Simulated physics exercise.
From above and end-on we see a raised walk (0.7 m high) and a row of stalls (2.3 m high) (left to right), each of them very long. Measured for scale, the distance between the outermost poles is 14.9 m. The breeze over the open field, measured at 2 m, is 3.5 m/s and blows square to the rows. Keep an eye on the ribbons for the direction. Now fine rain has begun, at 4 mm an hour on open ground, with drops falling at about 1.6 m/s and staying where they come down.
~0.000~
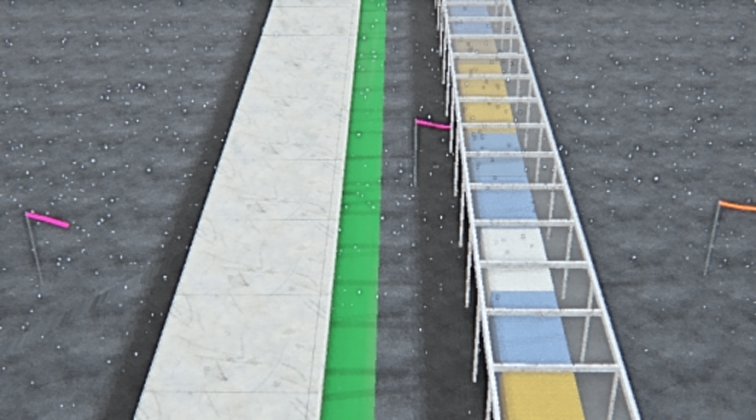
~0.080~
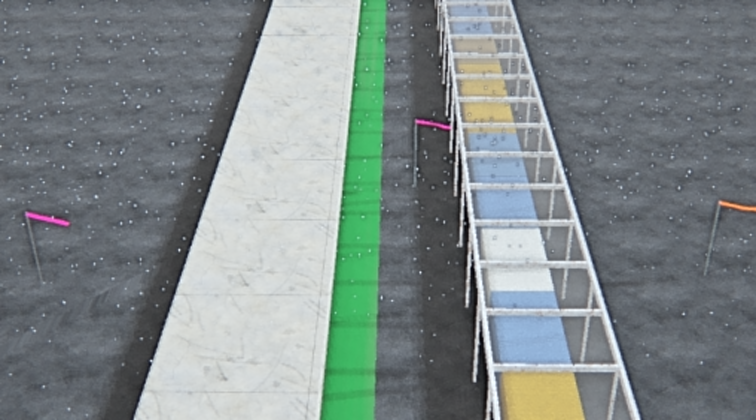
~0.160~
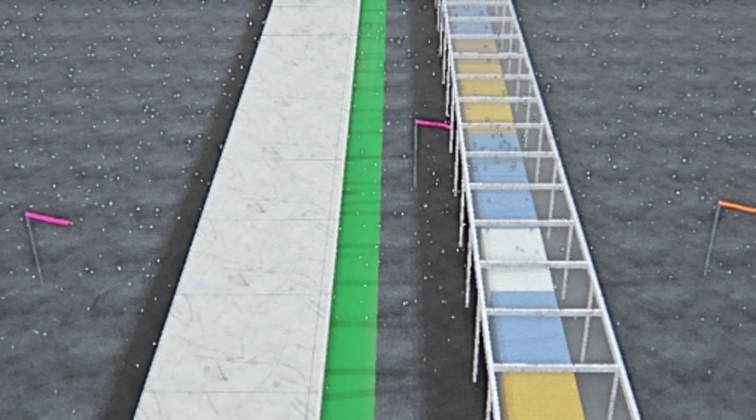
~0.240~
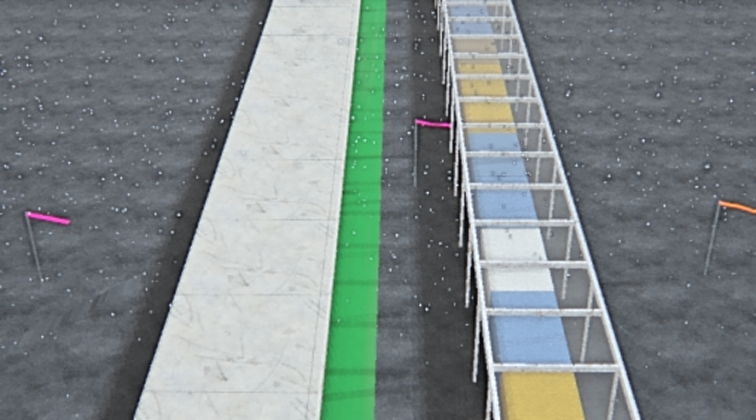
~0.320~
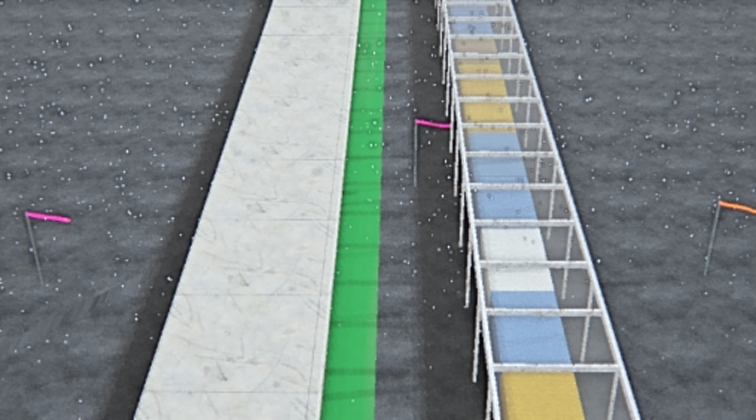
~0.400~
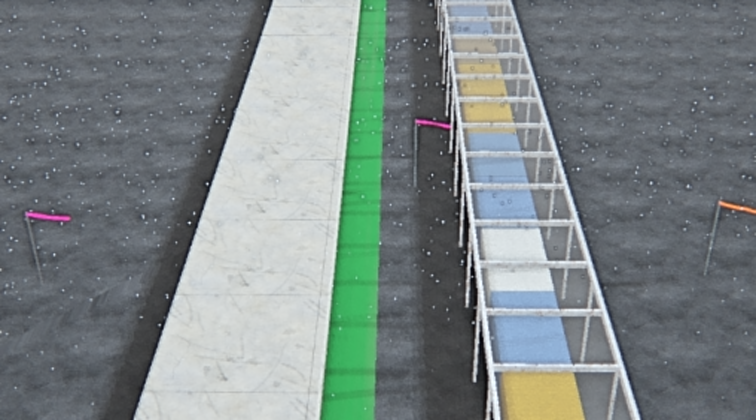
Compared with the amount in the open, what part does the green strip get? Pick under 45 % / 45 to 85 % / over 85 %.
The green strip gets between 45 and 85 % of the open amount.
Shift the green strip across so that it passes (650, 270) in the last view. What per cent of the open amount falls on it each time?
10 %.
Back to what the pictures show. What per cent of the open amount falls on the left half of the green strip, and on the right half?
Left roughly 45 per cent, right roughly 85 per cent.
After 10 minutes open ground has 0.7 mm and the green strip 0.4 mm.
After 30 minutes open ground has 2.0 mm and the green strip 1.3 mm.
After 60 minutes open ground has 4.0 mm and the green strip 2.6 mm, so the green strip has 65 % of the open amount; the left half of it has 43 %, the right half 86 %.
